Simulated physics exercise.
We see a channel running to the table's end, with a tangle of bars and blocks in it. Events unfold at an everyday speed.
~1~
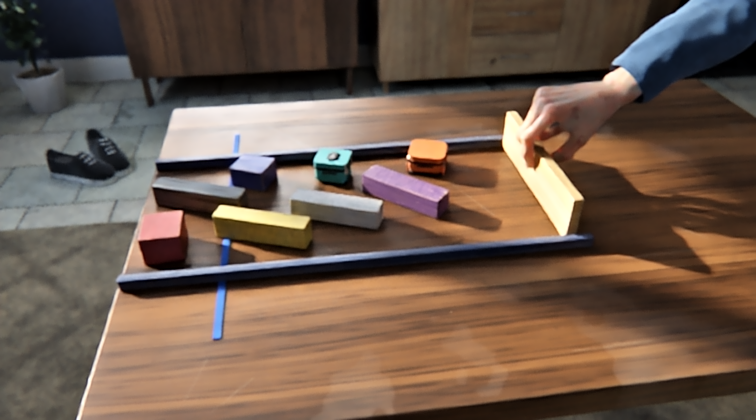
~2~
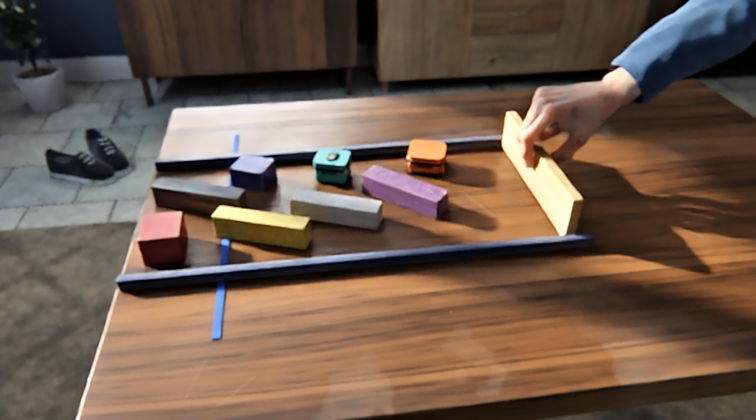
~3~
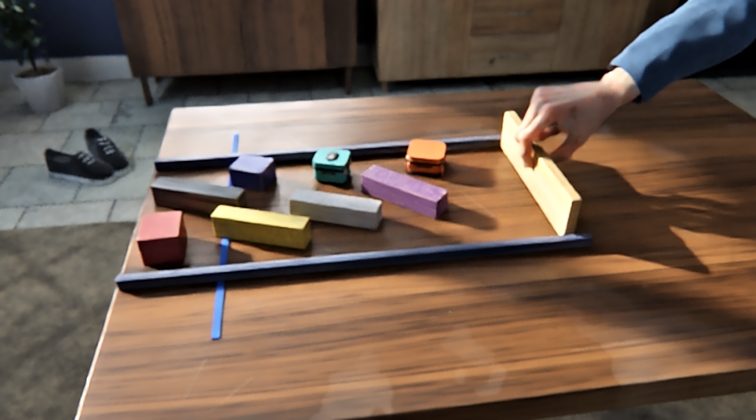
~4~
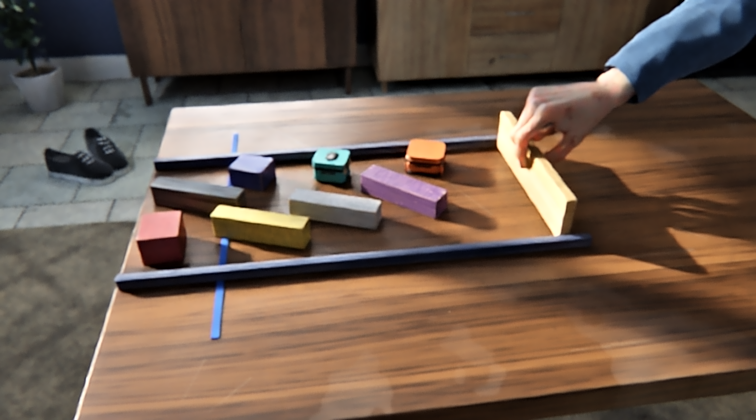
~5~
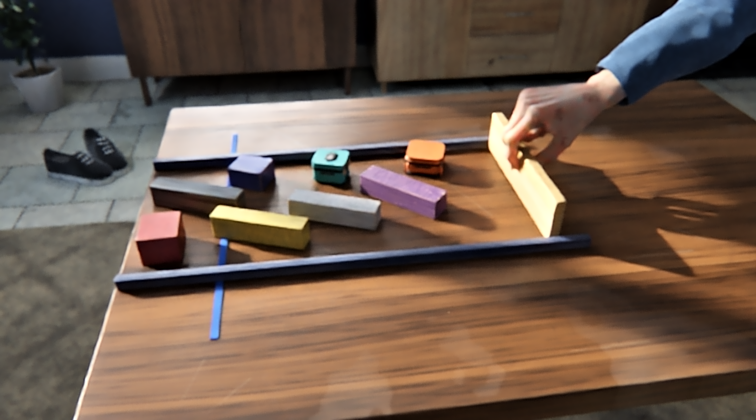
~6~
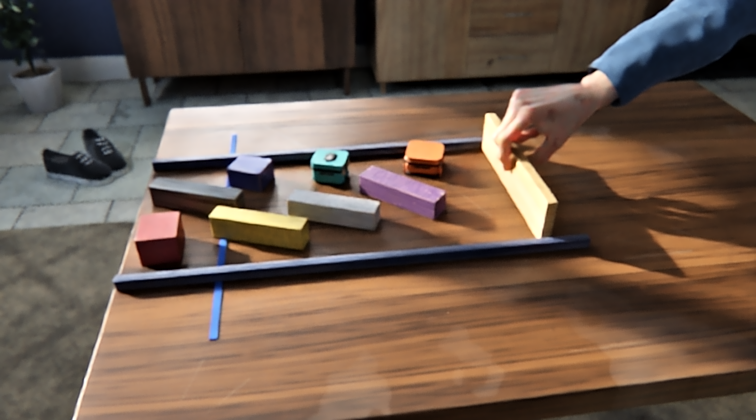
To begin with, a hand holds a pale wooden board upright across a channel between two dark rails on a table, with colourful bars and blocks lying to its left. The hand keeps the board still at first, then slides it slightly leftward, while the bars and blocks stay practically in place.
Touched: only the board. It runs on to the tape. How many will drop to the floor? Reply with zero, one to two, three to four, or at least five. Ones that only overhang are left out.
It comes to one to two.
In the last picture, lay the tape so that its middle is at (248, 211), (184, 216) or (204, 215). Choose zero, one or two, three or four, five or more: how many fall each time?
So, tape by tape, it's zero, then five or more, then 3 or 4.
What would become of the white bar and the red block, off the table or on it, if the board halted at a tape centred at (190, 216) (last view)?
As for the white bar, it is retained; as for the red block, it is not retained.
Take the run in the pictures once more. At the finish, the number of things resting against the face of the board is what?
Result: 3 in all.
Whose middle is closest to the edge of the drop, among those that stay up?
Red block.
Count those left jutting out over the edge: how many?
You'd get 1.
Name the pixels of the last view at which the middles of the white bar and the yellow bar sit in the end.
You'll find the first one at (188, 237) and the second at (162, 239).
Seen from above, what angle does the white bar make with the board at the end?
Out of line by around 30°.
Soon after, none off yet; red block at rest near (161, 238); grey stick at rest near (197, 197); blue block at rest near (251, 173).
After that, none off yet; red block at rest near (161, 238); grey stick at rest near (197, 197); blue block moving near (244, 172).
And then, none off yet; red block at rest near (161, 238); grey stick displaced a little near (174, 197); blue block displaced well along near (181, 176).
In the end, the number that fall off is one or two; gone, blue block and grey stick.
